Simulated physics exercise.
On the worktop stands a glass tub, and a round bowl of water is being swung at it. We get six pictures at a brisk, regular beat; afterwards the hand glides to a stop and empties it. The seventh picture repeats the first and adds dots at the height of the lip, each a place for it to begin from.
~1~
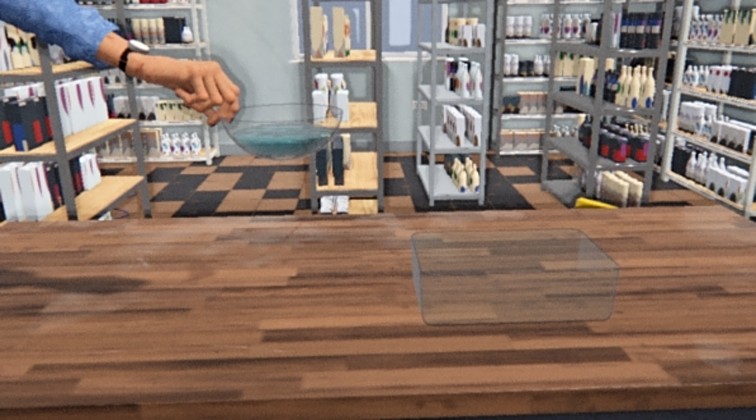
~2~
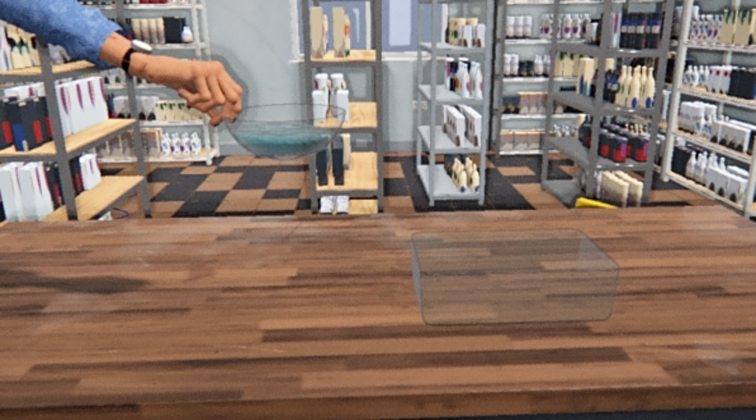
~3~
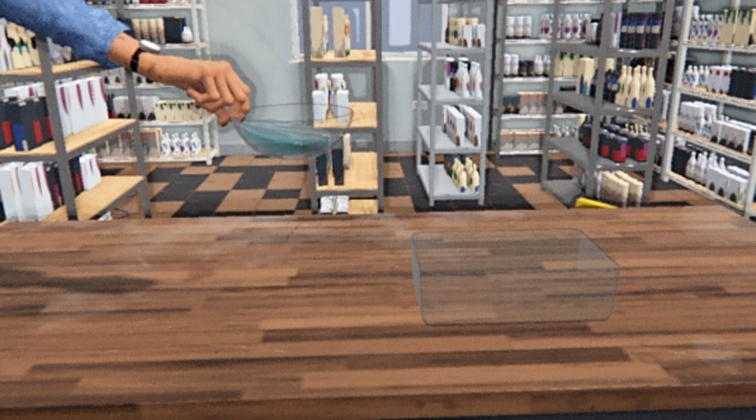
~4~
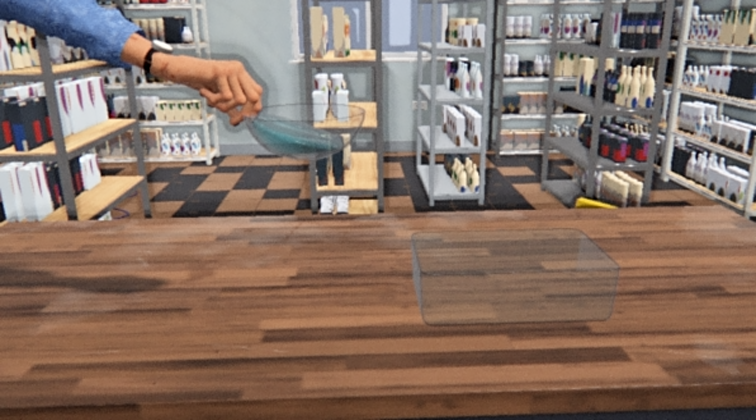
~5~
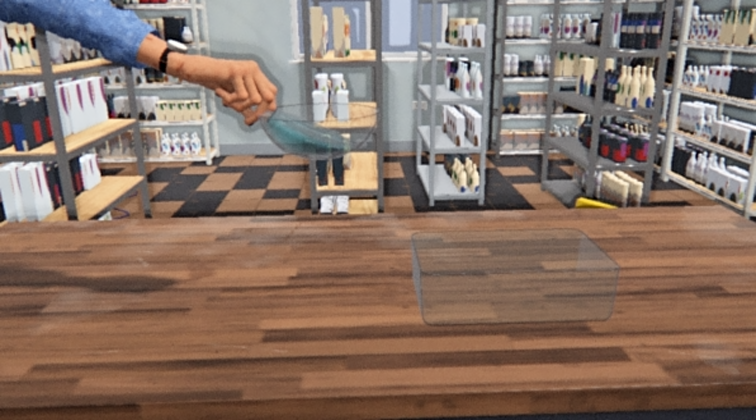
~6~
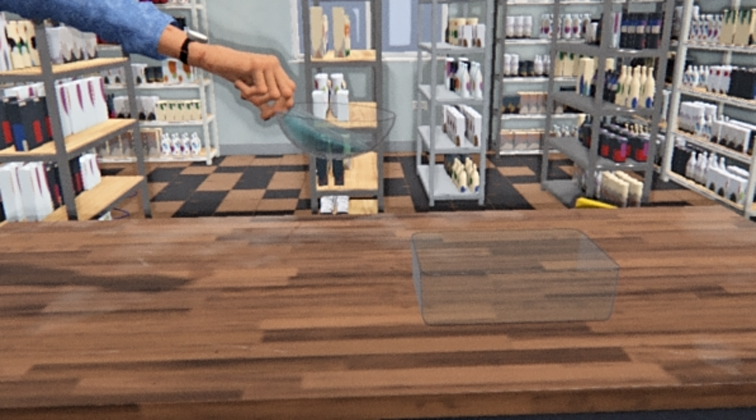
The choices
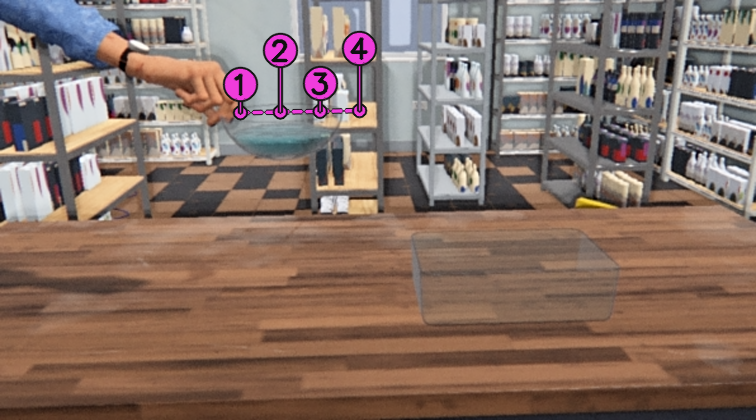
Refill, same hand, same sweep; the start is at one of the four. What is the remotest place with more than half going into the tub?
It is 2.
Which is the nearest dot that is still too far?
It is 1.
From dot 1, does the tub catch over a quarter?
Yes.
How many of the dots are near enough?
Three of them.
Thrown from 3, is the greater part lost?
No, that is safe.
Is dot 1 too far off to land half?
Yes.
On the marked copy, 1 at (240, 112); 2 at (280, 112); 3 at (320, 111); 4 at (359, 110).
With 1, about 32 % lands in the tub, 64 % falls short and 4 % goes beside or beyond.
With 2, about 67 % lands in the tub, 25 % falls short and 8 % goes beside or beyond.
With 3, about 83 % lands in the tub, 8 % falls short and 9 % goes beside or beyond.
With 4, about 82 % lands in the tub, 3 % falls short and 15 % goes beside or beyond.
